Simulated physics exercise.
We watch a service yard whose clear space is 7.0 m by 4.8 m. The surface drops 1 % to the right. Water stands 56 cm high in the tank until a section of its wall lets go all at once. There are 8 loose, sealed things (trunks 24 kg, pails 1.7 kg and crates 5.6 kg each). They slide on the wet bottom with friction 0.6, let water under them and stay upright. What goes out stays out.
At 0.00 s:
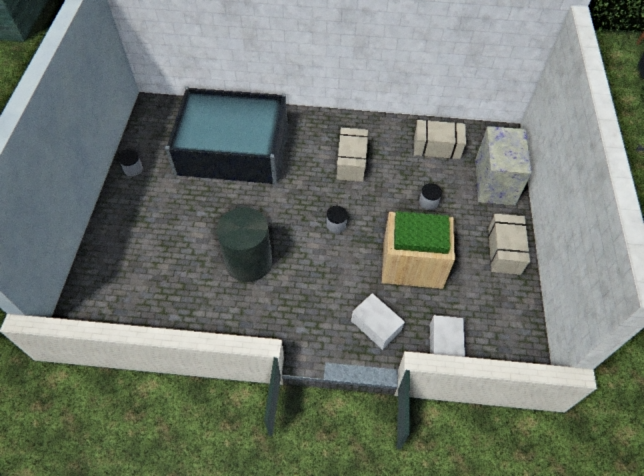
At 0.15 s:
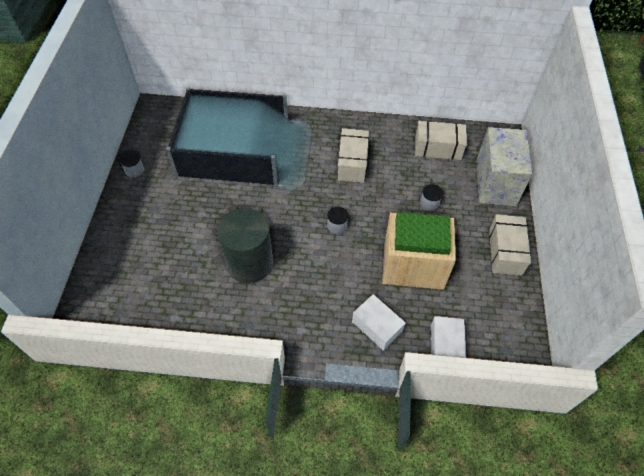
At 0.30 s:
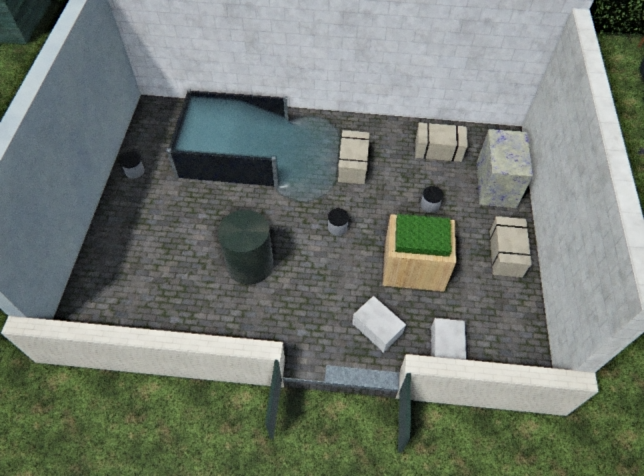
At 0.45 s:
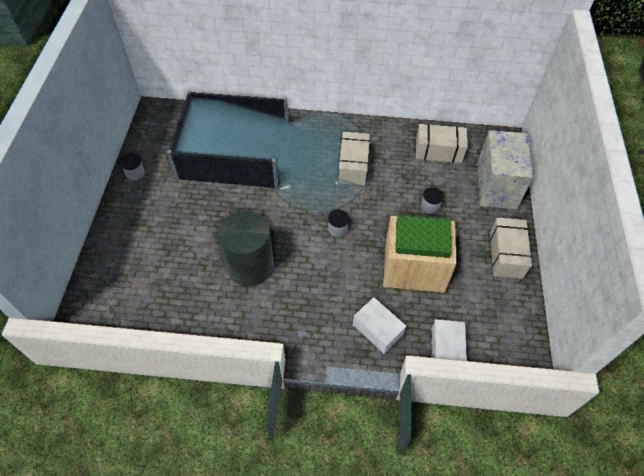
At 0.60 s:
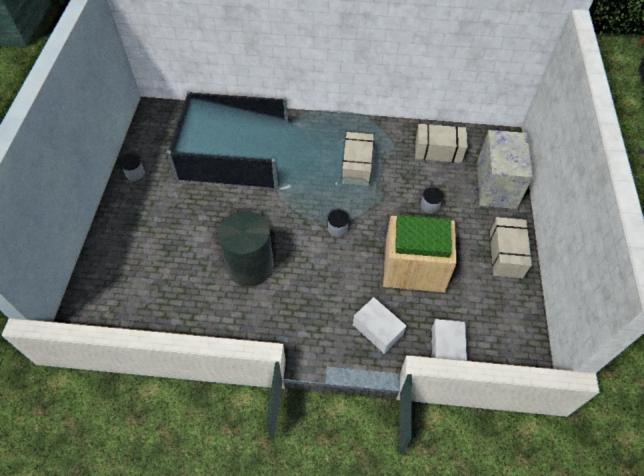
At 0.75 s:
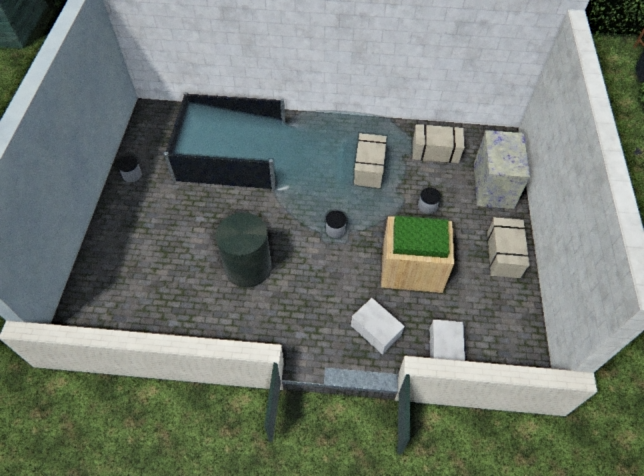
A big dark tank in a walled yard opened at its right side and water spread rightward across the paving, surrounding the nearest pale crate and then pushing it a little to the right.
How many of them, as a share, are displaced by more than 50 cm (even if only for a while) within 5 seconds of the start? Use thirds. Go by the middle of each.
That comes to two thirds or more.
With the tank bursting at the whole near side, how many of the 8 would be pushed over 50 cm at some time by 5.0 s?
Then 5.
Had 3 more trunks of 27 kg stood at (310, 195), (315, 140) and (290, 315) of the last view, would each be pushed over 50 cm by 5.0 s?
In turn: Over, past it, short of it.
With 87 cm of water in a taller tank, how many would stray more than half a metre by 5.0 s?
Then 7.
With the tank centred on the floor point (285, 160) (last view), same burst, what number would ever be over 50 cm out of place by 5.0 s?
In that case 6 of them.
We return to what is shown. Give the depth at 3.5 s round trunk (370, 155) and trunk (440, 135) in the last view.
Roughly 9 and 20 cm.
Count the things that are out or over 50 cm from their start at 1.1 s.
By then 1.
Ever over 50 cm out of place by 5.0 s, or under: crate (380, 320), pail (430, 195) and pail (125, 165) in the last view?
In that order: More, more, less.
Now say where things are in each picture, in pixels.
A trunk at (353, 147), on the bottom; a pail at (337, 214) rests on the ground; 2.1 m2 under water; 0 of 8 have shifted, in the first frame.
A trunk at (354, 148), on the bottom; a pail at (338, 215) rests on the ground; water covers 2.8 m2; 0 of 8 have shifted, in the second frame.
A trunk at (354, 149), on the bottom; a pail at (338, 217), on the bottom; water covers 3.7 m2; 0 of 8 have shifted, in the third frame.
A trunk at (355, 151) rests on the ground; a pail at (338, 218) rests on the ground; 4.7 m2 under water; 0 of 8 have shifted, in the fourth frame.
A trunk at (358, 151) rests on the ground, 7 cm from its start; a pail at (338, 218) rests on the ground; 5.9 m2 under water; 1 of 8 have shifted, in the fifth frame.
A trunk at (371, 153) rests on the ground, 32 cm from its start; a pail at (336, 219), on the bottom; water covers 7.0 m2; 1 of 8 have shifted, in the sixth frame.
After 1.1 s 1 of 8 are over 50 cm from their spots; 0 afloat.
After 2.2 s 4 of 8 are over 50 cm from their spots; 4 afloat.
After 3.5 s 6 of 8 are over 50 cm from their spots; 3 afloat.
After 5.0 s 6 of 8 are over 50 cm from their spots, and 6 have been at some point; 5 afloat.
